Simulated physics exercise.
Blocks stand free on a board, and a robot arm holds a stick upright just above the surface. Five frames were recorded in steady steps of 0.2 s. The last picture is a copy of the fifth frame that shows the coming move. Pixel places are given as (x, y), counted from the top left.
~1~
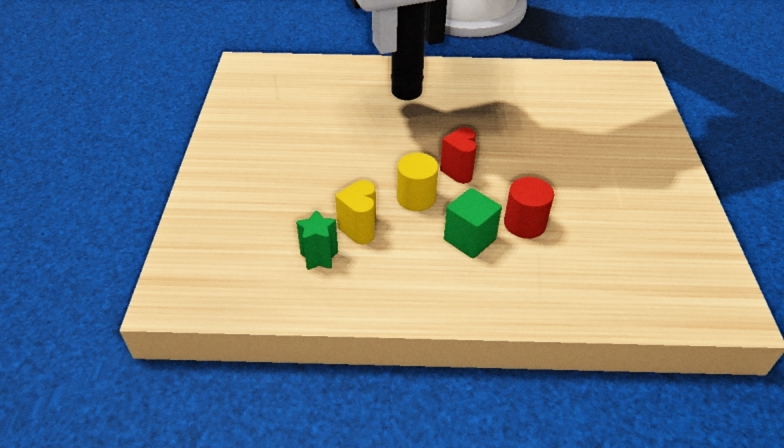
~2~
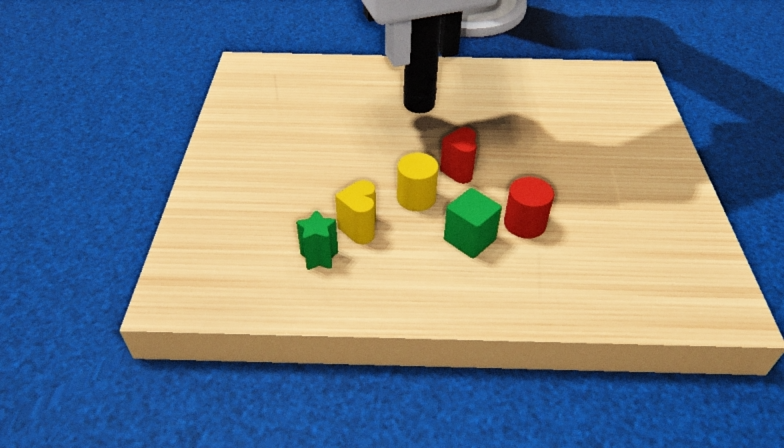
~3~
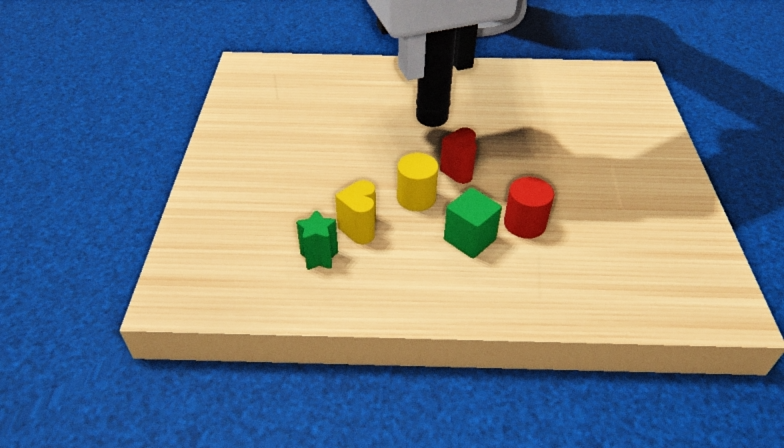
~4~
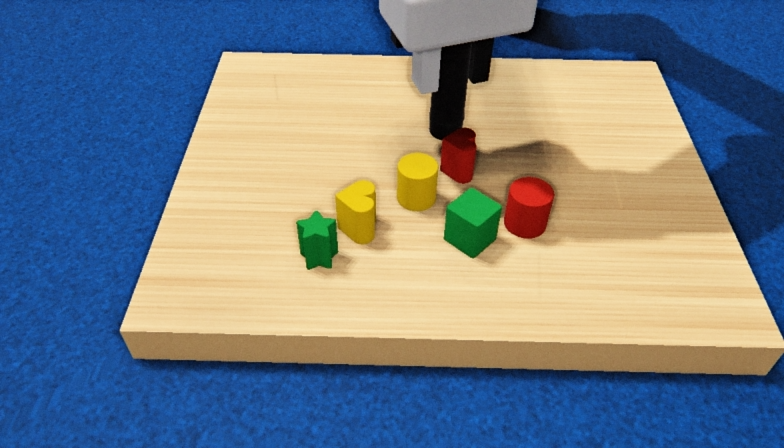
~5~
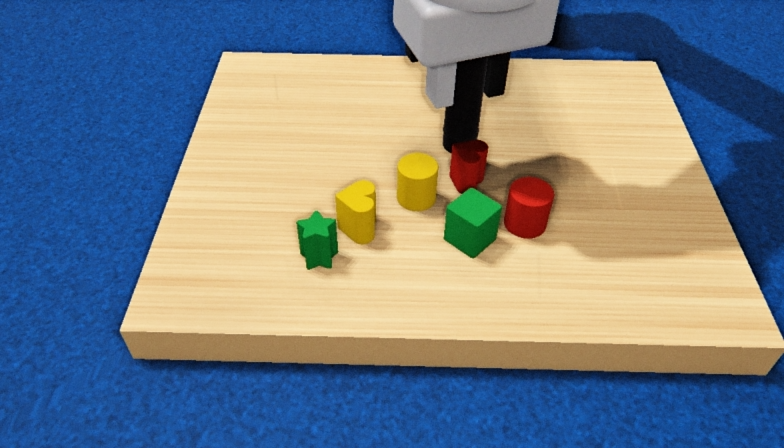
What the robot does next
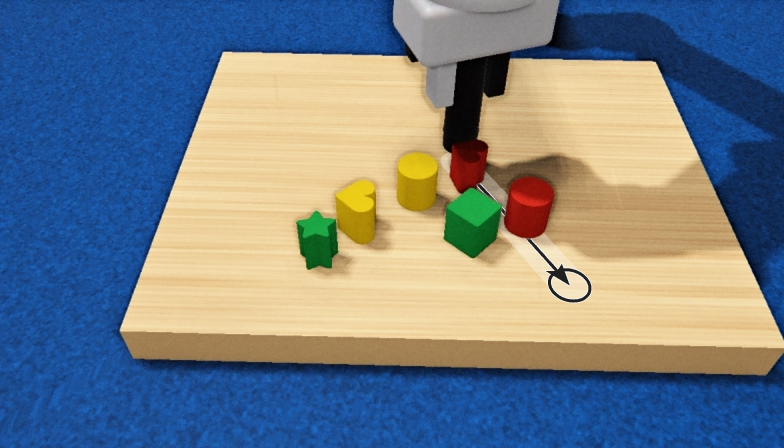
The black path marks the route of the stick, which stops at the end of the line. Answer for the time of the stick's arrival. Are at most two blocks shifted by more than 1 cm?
In short: No.
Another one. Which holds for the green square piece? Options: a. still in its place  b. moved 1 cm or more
My pick is b.
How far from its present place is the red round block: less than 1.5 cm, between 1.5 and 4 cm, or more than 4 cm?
Over 4 cm.
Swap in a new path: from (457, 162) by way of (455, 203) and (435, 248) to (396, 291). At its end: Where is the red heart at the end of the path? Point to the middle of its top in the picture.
The middle of its top is at (493, 188).
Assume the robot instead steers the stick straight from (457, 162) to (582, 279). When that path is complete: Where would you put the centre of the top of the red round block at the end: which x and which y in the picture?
Top centre: (628, 275).
The line goes straight from (457, 162) to (570, 285).
On the path given first. One third of the way, stick (494, 183); red heart (494, 189), turned 30° clockwise; green square piece (472, 213); red round block (537, 195).
Two thirds of the way, stick (532, 223); red heart (501, 213), turned 80° clockwise; green square piece (463, 225), turned 15° clockwise; red round block (577, 223).
At the end, stick (575, 269); yellow round block unmoved; red heart (501, 213), turned 80° clockwise; green square piece (463, 225), turned 15° clockwise; red round block (622, 247).
